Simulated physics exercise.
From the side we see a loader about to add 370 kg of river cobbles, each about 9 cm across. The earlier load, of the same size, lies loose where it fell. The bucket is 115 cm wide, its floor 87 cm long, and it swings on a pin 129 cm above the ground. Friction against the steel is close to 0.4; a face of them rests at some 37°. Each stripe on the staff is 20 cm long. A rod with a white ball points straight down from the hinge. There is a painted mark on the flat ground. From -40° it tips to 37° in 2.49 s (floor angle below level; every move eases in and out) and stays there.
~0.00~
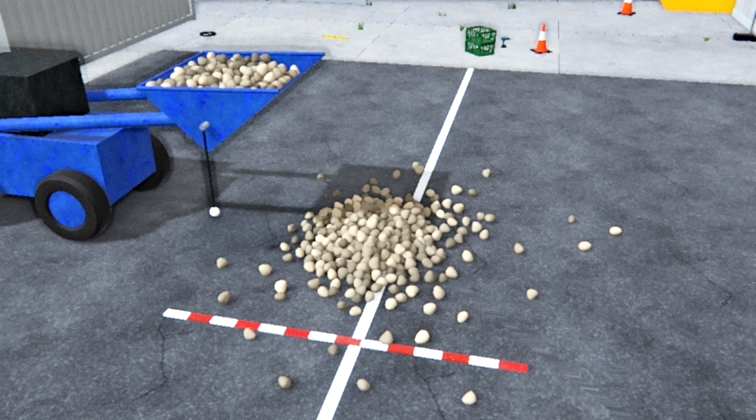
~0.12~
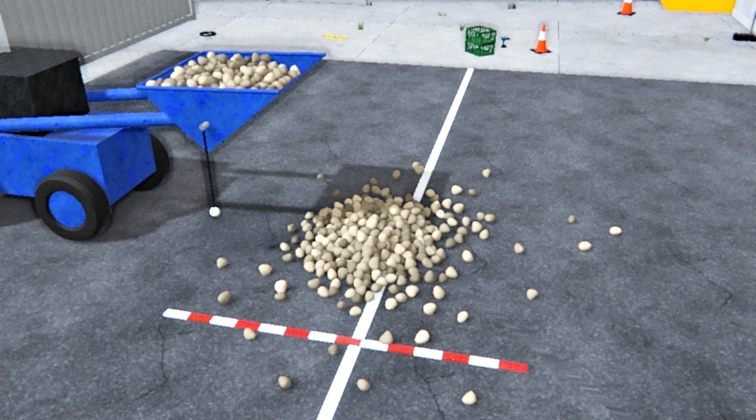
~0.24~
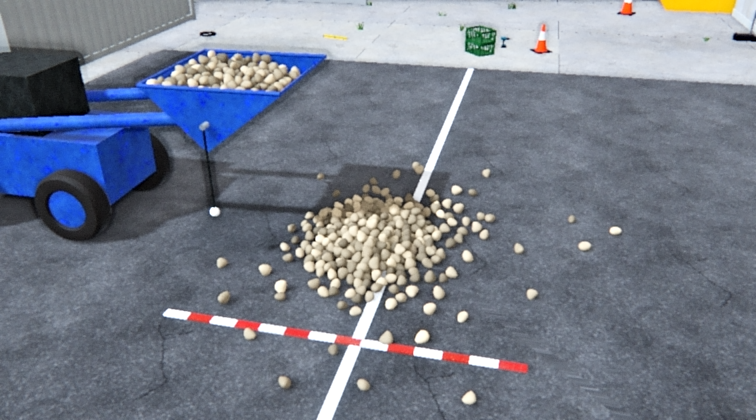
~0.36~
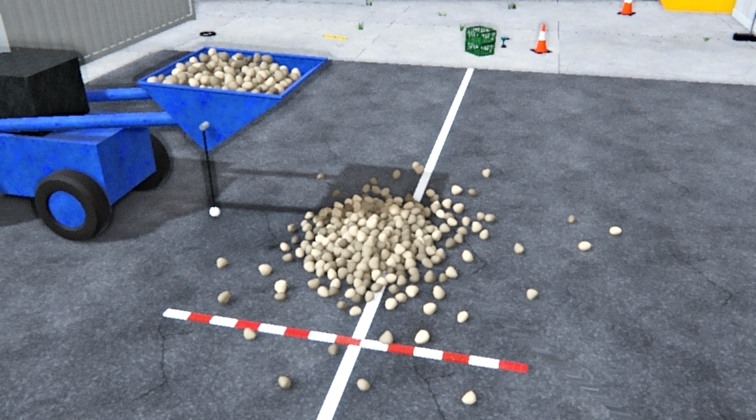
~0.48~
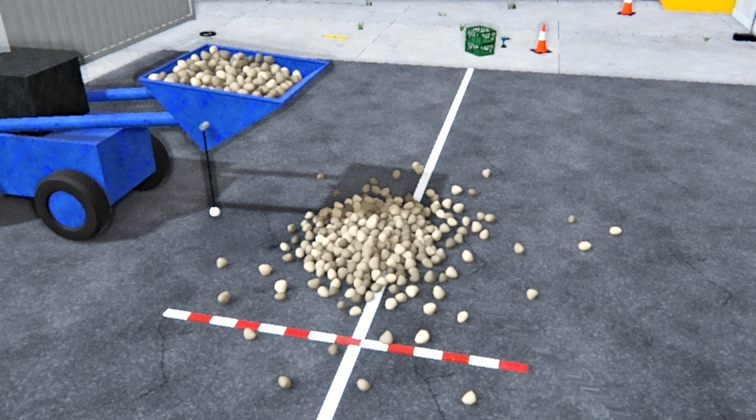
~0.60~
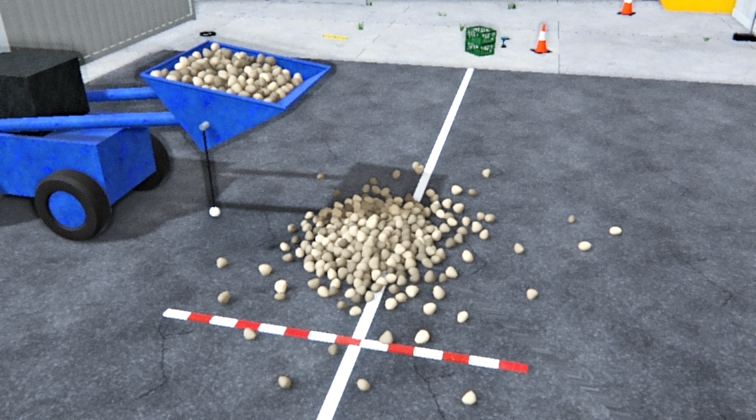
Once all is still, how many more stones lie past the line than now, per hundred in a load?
Close to 6 parts in a hundred.
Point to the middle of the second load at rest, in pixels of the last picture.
Near (336, 227).
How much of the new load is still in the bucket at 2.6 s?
Roughly 10 per cent is still inside.
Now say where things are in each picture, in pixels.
In the first picture, lip at (279, 91), floor tilted -40°, highest stones at (227, 60). The earlier load is highest near (372, 227), 20 cm above ground level, 70 % short of the line, 29 % past the line.
In the second picture, lip at (279, 92), floor tilted -39°, highest stones at (226, 60); the stones move at 0.0 m/s on average.
In the third picture, the bucket is at -38°, its lip at (280, 94); the top of the load is at (220, 59); the stones move at 0.1 m/s on average.
In the fourth picture, lip at (282, 98), floor tilted -36°, highest stones at (221, 58); the stones move at 0.1 m/s on average.
In the fifth picture, lip at (284, 103), floor tilted -33°, highest stones at (214, 57); the stones move at 0.1 m/s on average.
In the sixth picture, lip at (286, 108), floor tilted -29°, highest stones at (216, 55); the stones move at 0.1 m/s on average.
After 1.9 s the floor is at 25°; in per cent of one load, 93 in the bucket, 78 short of the line, 29 past the line; the foremost stones are at (536, 255).
After 2.6 s the floor is at 37°; in per cent of one load, 11 in the bucket, 157 short of the line, 31 past the line; the foremost stones are at (536, 255).
After 2.9 s the floor is at 37°; in per cent of one load, 0 in the bucket, 165 short of the line, 35 past the line; the foremost stones are at (536, 255).
After 5.6 s the floor is at 37°; in per cent of one load, 0 in the bucket, 165 short of the line, 35 past the line; the foremost stones are at (536, 255). Net gain past the line, 6.
